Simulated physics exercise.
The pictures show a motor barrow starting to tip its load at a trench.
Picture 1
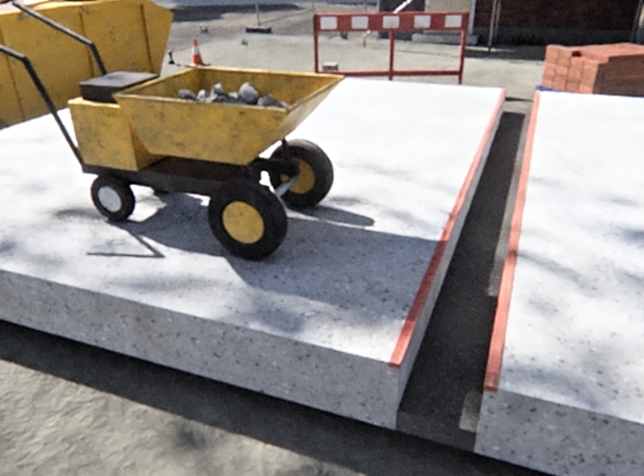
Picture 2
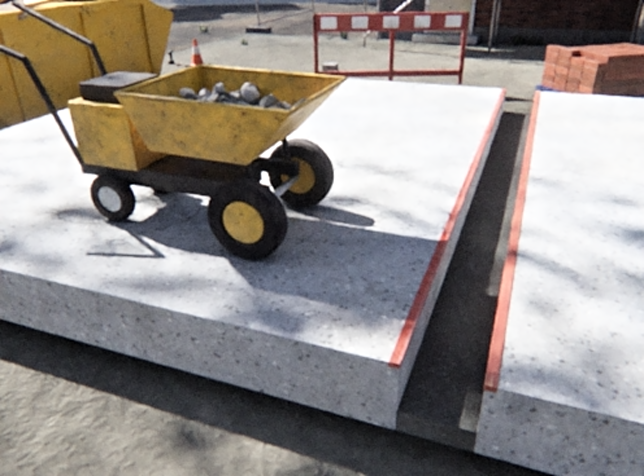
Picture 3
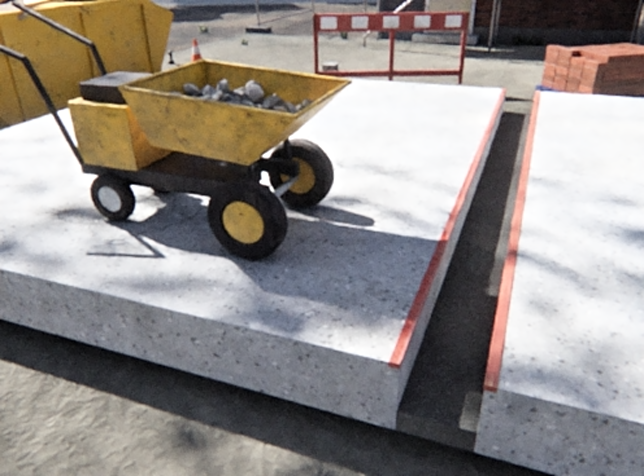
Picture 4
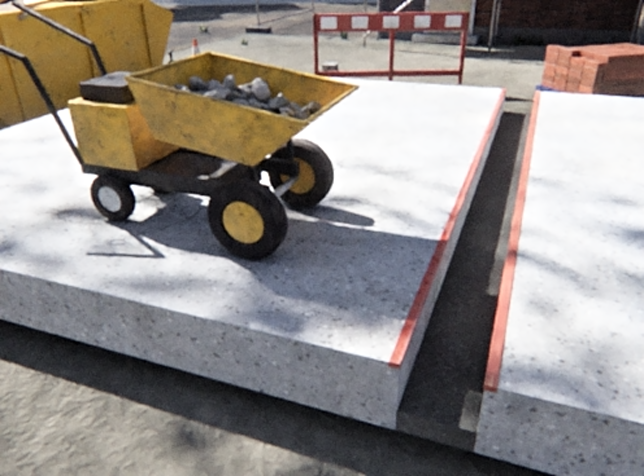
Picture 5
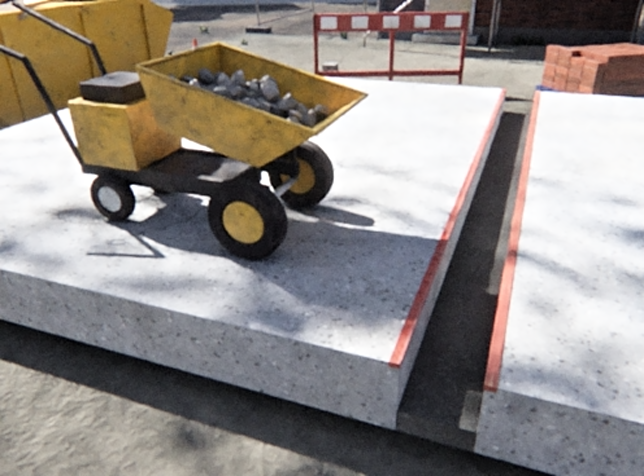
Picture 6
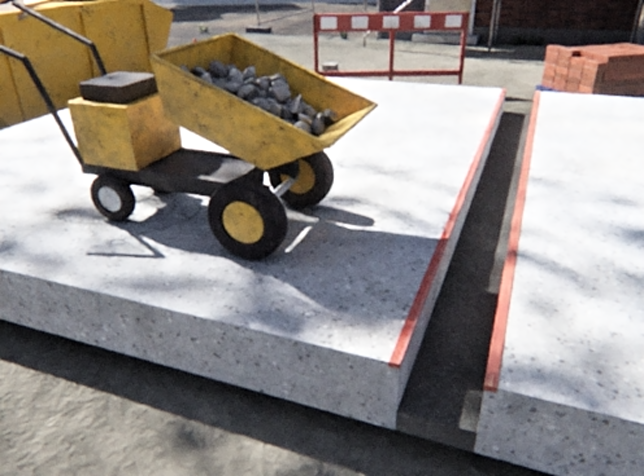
A yellow motor barrow loaded with grey stones stood still on a pale slab beside a narrow trench, and its skip slowly tilted forward, the back rising and the front lip dipping to the right.
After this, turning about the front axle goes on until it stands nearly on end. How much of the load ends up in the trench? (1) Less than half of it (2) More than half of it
Answer: 1.
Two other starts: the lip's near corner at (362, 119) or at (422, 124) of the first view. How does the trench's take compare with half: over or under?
Try one: The greater share. Try two: The lesser share.
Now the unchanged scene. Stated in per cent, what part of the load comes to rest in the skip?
I'd say around 40 per cent.
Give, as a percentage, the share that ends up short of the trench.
About 25 %.
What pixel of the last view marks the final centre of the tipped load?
Once it all stops, the middle lies near (449, 285).
Soon, skip tipped steeply; all in the skip.
A while on, skip tipped right over; about two thirds in the skip; about a third short of the trench; a small part in or heaped over the trench; a stray few falling.
Towards the end, skip tipped right over; about a third in the skip; about a quarter short of the trench; about a third in or heaped over the trench.
Finally, skip tipped right over; about a third in the skip; about a quarter short of the trench; about a third in or heaped over the trench; none beyond it.
